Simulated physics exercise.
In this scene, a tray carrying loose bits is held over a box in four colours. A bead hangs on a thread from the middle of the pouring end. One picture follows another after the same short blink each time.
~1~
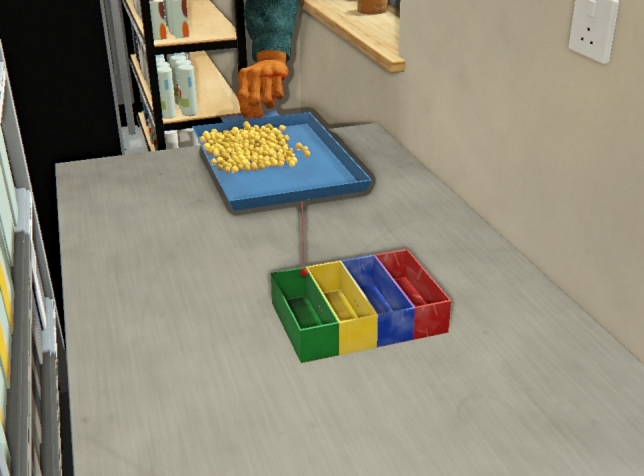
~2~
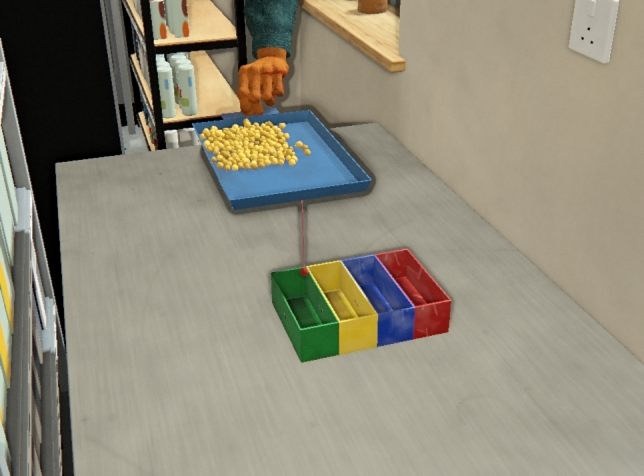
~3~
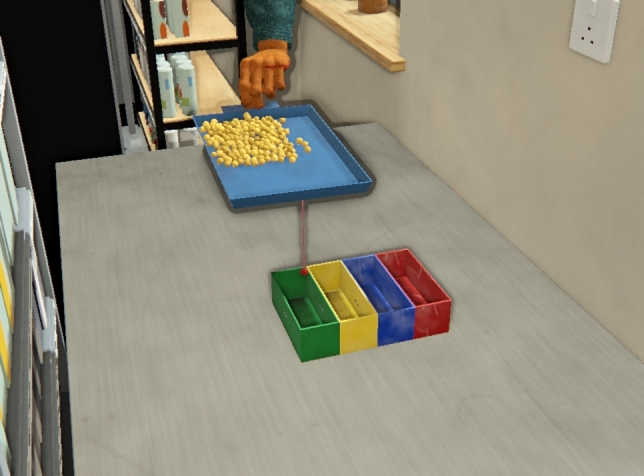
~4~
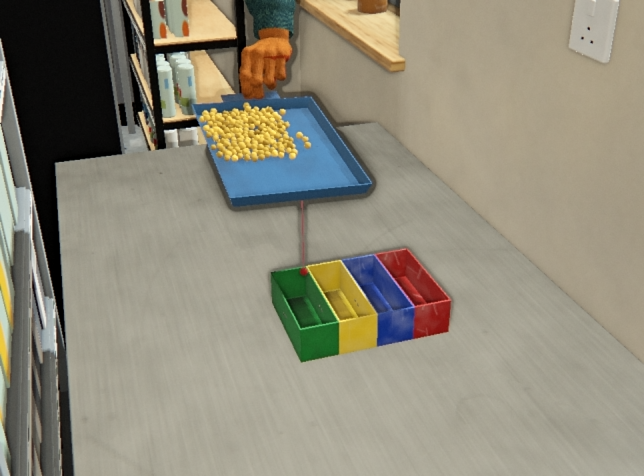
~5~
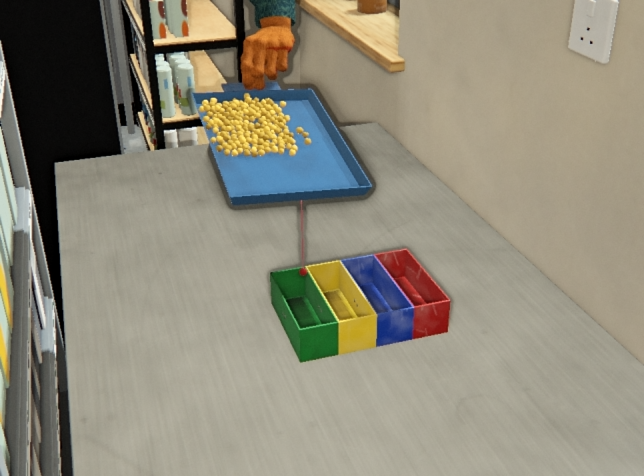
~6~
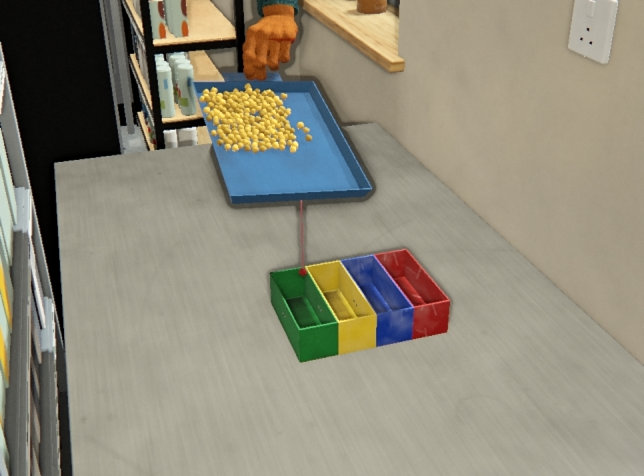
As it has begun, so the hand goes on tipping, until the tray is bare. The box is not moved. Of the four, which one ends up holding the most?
The blue one.
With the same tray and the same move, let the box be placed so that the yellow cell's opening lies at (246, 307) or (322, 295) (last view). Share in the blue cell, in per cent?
0 per cent the first time, 50 per cent the second time.
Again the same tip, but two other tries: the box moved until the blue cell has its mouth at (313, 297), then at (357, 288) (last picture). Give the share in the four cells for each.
First case around 40 %, second case around 100 %.
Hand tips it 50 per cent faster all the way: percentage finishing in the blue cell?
That works out at some 60 per cent.
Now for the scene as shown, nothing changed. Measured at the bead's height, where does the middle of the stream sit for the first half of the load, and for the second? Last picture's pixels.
The leading part at (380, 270), the rest of it at (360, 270).
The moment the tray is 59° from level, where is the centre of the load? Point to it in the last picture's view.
(350, 198).
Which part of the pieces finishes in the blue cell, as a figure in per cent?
About 60 in every hundred pieces.
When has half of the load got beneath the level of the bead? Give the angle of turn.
The tilt then is about 85°.
Soon, tray tipped steeply; about two thirds on the tray; a small part in the blue cell; a small part in the red cell; a stray few in the yellow cell; a stray few in the green cell; about a quarter falling or outside the box.
A while on, tray tipped right over; about a quarter on the tray; about a third in the blue cell; a small part in the red cell; a small part in the yellow cell; a stray few in the green cell; about a quarter falling or outside the box.
Towards the end, tray tipped past a quarter turn; about two thirds in the blue cell; about a quarter in the yellow cell; a small part in the red cell; a small part in the green cell; a stray few falling or outside the box.
Finally, tray tipped past a quarter turn; about two thirds in the blue cell; about a quarter in the yellow cell; a small part in the red cell; a small part in the green cell; a stray few outside the box.
